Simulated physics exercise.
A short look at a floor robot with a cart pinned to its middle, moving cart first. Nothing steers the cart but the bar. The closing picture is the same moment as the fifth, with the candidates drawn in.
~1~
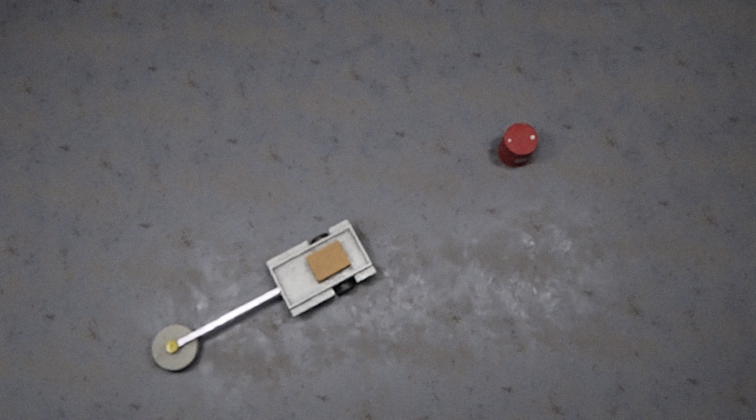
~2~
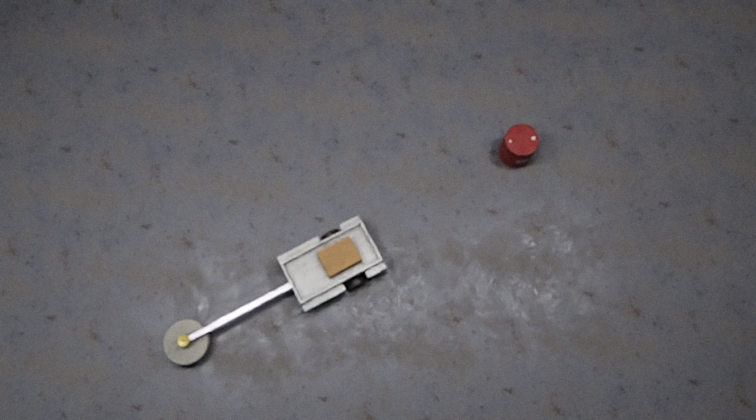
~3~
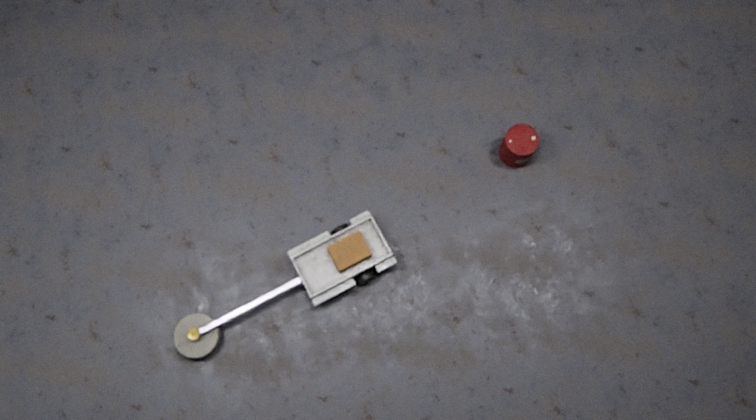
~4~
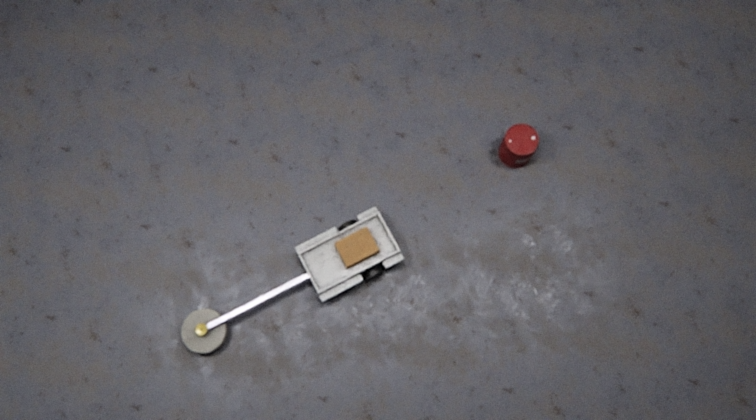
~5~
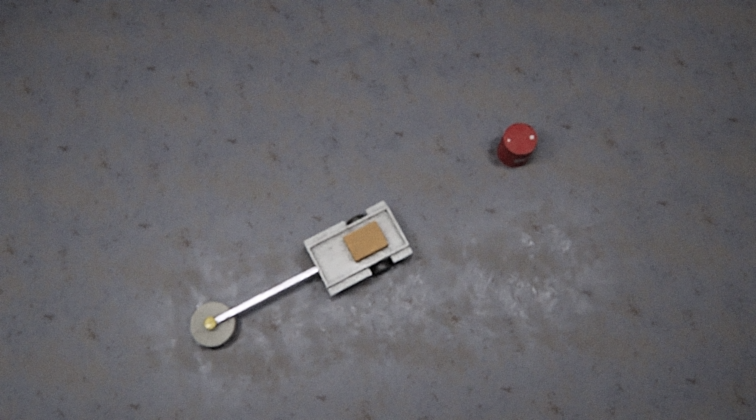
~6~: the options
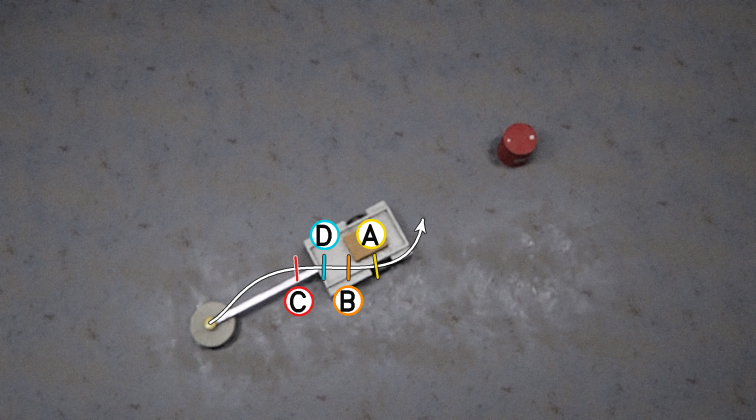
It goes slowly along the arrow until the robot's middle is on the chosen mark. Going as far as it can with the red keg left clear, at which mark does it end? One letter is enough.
D.
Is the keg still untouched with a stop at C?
For that mark, yes.
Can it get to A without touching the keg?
No.
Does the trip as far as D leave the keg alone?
Yes.
On the marked copy, A at (376, 266); B at (349, 268); C at (296, 269); D at (324, 268); the route from (210, 323) via (327, 268) to (423, 219).
Taking D. A third of the way, robot (246, 293), cart (394, 229).
Two thirds of the way, robot (287, 273), cart (436, 212).
When it is over, robot (325, 270), cart (468, 200); nothing has been touched.
As for the rest, A is too far, the keg has been hit; B is too far, the keg has been hit; C is safe but short.
